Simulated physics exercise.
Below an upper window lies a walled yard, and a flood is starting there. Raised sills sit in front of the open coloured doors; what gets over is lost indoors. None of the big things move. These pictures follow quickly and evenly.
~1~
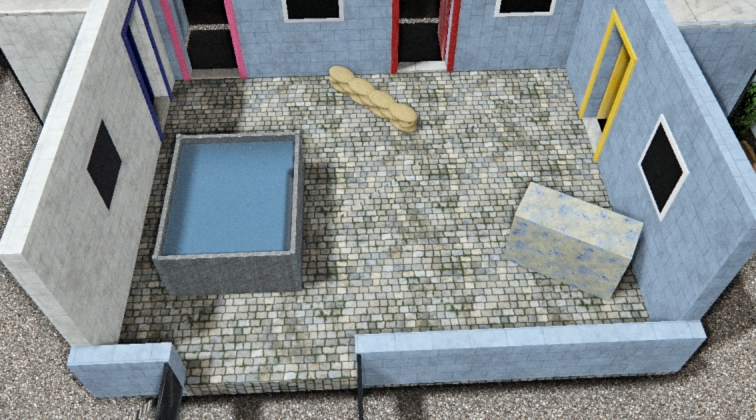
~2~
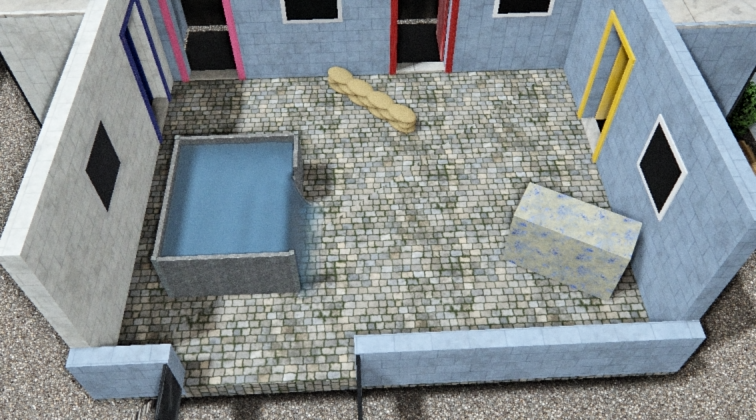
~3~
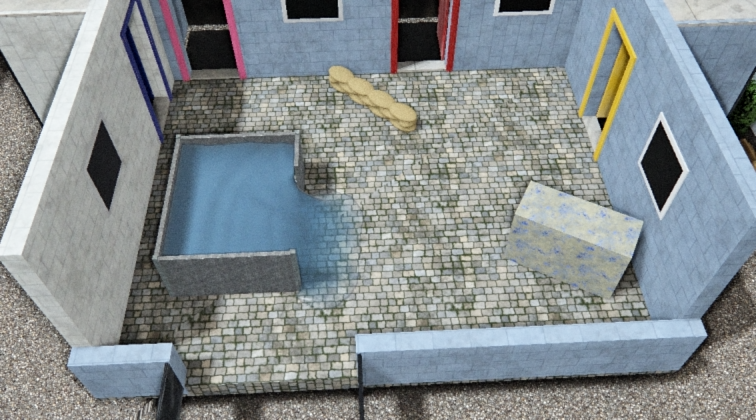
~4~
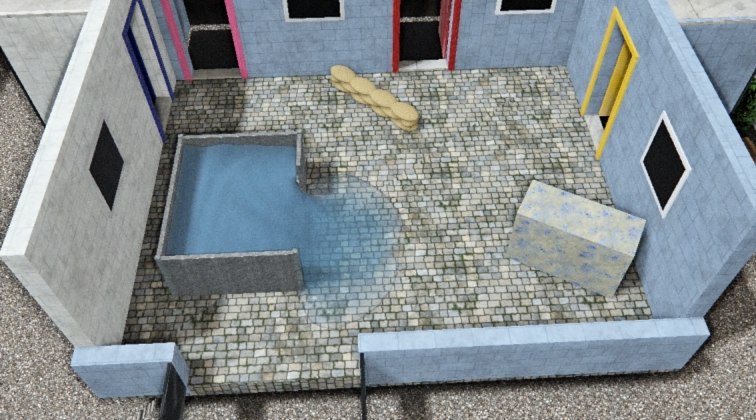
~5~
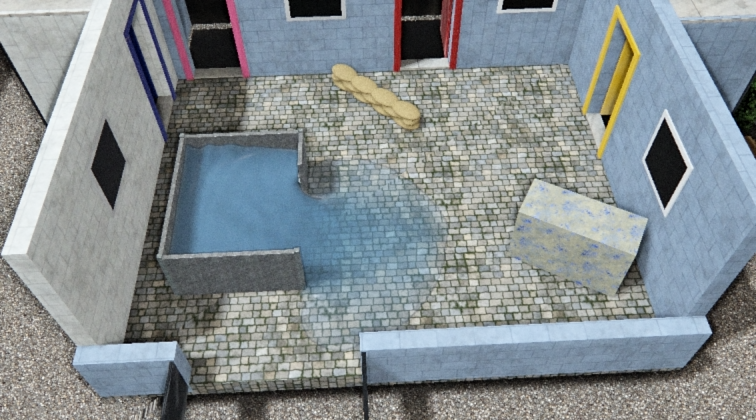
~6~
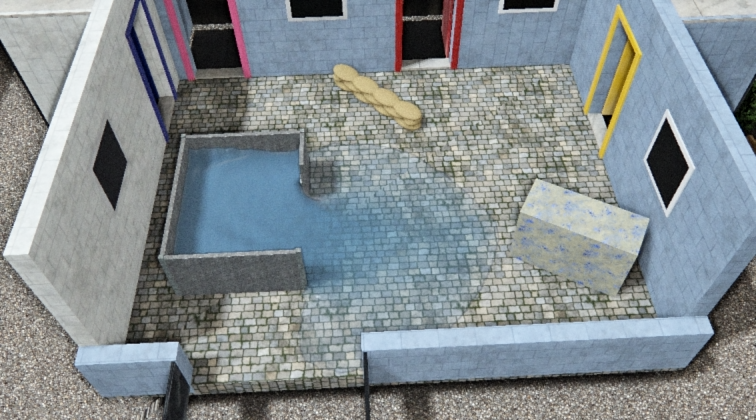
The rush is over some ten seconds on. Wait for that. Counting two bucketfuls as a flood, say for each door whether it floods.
Door by door: Pink door - not flooded; blue door - not flooded; yellow door - flooded; red door - flooded.
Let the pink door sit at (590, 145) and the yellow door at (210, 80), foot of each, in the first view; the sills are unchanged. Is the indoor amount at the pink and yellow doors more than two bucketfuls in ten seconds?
The pink door gets past the limit, and the yellow door comes up short as well.
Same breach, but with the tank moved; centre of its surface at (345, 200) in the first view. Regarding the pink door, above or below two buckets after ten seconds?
Log: Pink door misses the mark.
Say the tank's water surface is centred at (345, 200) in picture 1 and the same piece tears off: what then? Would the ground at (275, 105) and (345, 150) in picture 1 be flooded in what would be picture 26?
Parched, parched.
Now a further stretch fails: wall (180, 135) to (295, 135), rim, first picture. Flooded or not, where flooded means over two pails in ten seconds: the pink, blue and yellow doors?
The pink door tops the limit, the blue door tops the limit, the yellow door falls short.
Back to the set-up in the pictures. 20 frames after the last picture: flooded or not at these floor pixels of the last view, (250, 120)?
I'd say bone-dry there.
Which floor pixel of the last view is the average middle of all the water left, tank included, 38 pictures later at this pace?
Close to (442, 197).
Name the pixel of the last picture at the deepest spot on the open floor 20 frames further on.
It will be deepest around (654, 331).
A moment on, water covers 40 % of the floor; the pink door not reached, the blue door not reached, the yellow door not reached, the red door not reached.
Next, water covers 50 % of the floor; the pink door not reached, the blue door not reached, the yellow door over two buckets in, the red door not reached.
Then, water covers 55 % of the floor; the pink door not reached, the blue door not reached, the yellow door far over two buckets in, the red door not reached.
Later, water covers 70 % of the floor; the pink door wet at the sill, nothing in, the blue door not reached, the yellow door far over two buckets in, the red door over two buckets in.
In the end, water covers 95 % of the floor; the pink door wet at the sill, nothing in, the blue door wet at the sill, nothing in, the yellow door far over two buckets in, the red door far over two buckets in.
